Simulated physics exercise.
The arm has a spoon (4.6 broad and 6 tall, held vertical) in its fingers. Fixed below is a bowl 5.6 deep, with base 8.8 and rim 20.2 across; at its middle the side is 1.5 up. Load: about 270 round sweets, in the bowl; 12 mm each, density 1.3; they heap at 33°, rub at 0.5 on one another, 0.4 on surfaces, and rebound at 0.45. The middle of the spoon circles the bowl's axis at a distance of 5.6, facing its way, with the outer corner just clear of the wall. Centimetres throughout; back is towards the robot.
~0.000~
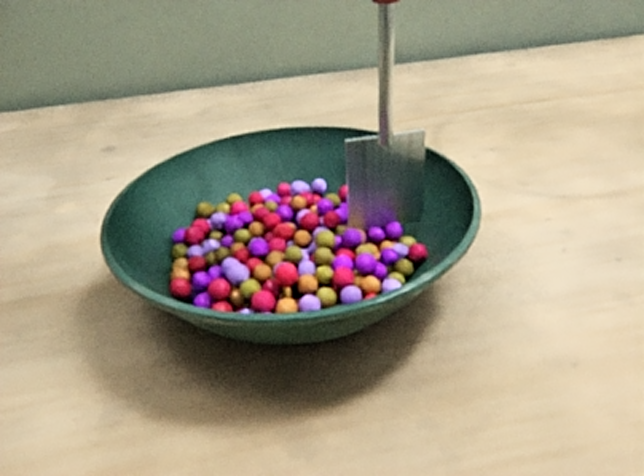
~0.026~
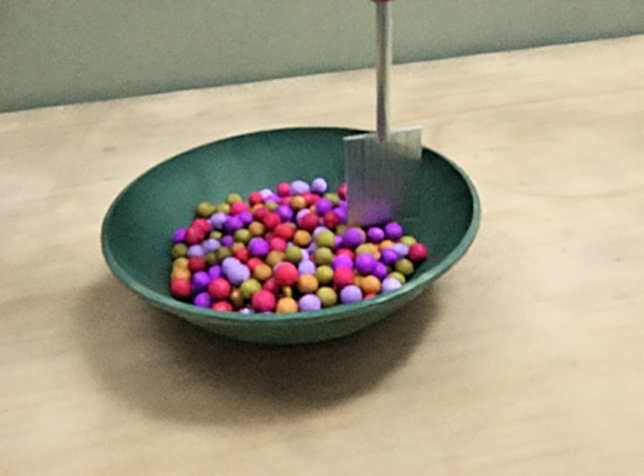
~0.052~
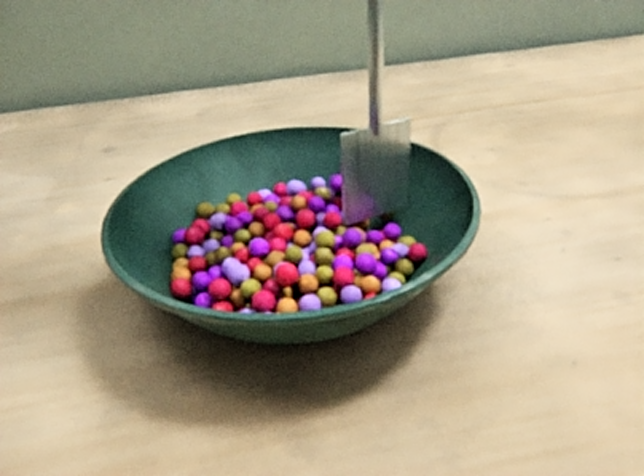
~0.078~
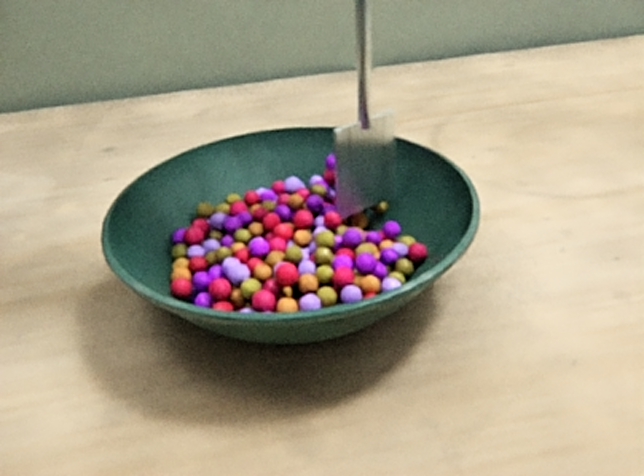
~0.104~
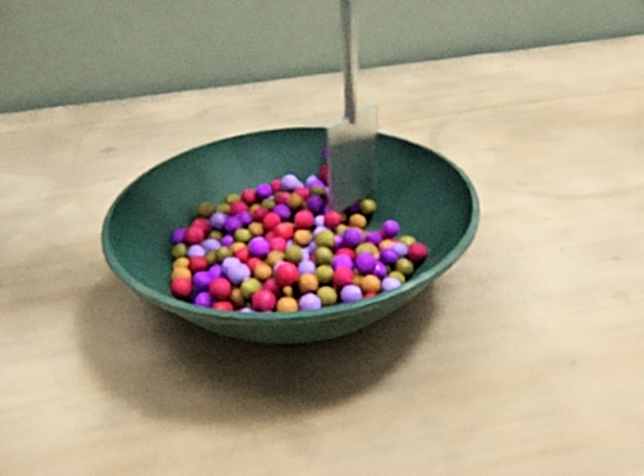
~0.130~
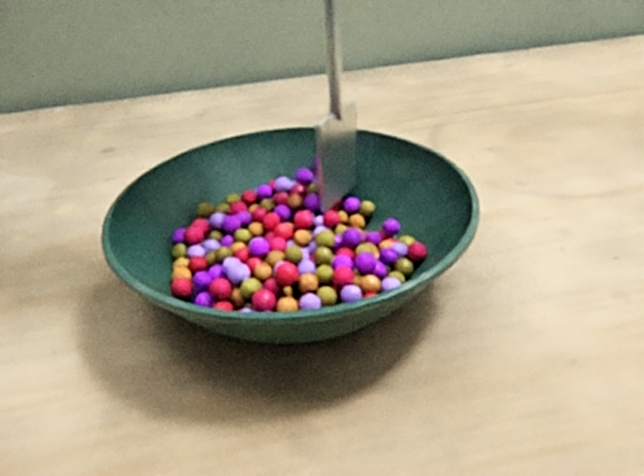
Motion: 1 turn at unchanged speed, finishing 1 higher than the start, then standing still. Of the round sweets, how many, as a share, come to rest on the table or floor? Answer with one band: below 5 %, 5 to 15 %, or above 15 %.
Below 5 %.
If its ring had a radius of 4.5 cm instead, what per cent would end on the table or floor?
Around 0 in a hundred.
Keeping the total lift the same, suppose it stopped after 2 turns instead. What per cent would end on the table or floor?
Estimate: About 5 percent.
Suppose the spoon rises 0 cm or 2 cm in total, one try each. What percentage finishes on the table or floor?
Try one: Around 5 %; try two: Around 0 %.
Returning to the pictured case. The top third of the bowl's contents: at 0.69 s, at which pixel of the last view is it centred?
I'd put it close to (338, 261).
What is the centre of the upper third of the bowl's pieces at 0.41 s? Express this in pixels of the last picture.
The top third is centred near (235, 258) in the last picture.
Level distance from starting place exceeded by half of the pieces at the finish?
1 centimetres.
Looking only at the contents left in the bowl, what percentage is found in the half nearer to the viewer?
Around 50 percent of it.
After 0.41 s, 169° round, highest piece 6 above the table; 274 in the bowl.
After 0.69 s, 291° round, highest piece 7 above the table; 272 in the bowl, 1 on the table or floor, 1 in flight or on the tool.
After 1.03 s, 0° round, highest piece 5 above the table; 271 in the bowl, 3 on the table or floor.
After 1.73 s, 0° round, highest piece 5 above the table; 271 in the bowl, 3 on the table or floor.
At rest, 271 in the bowl, 3 on the table or floor. That is 1 % on the table or floor.
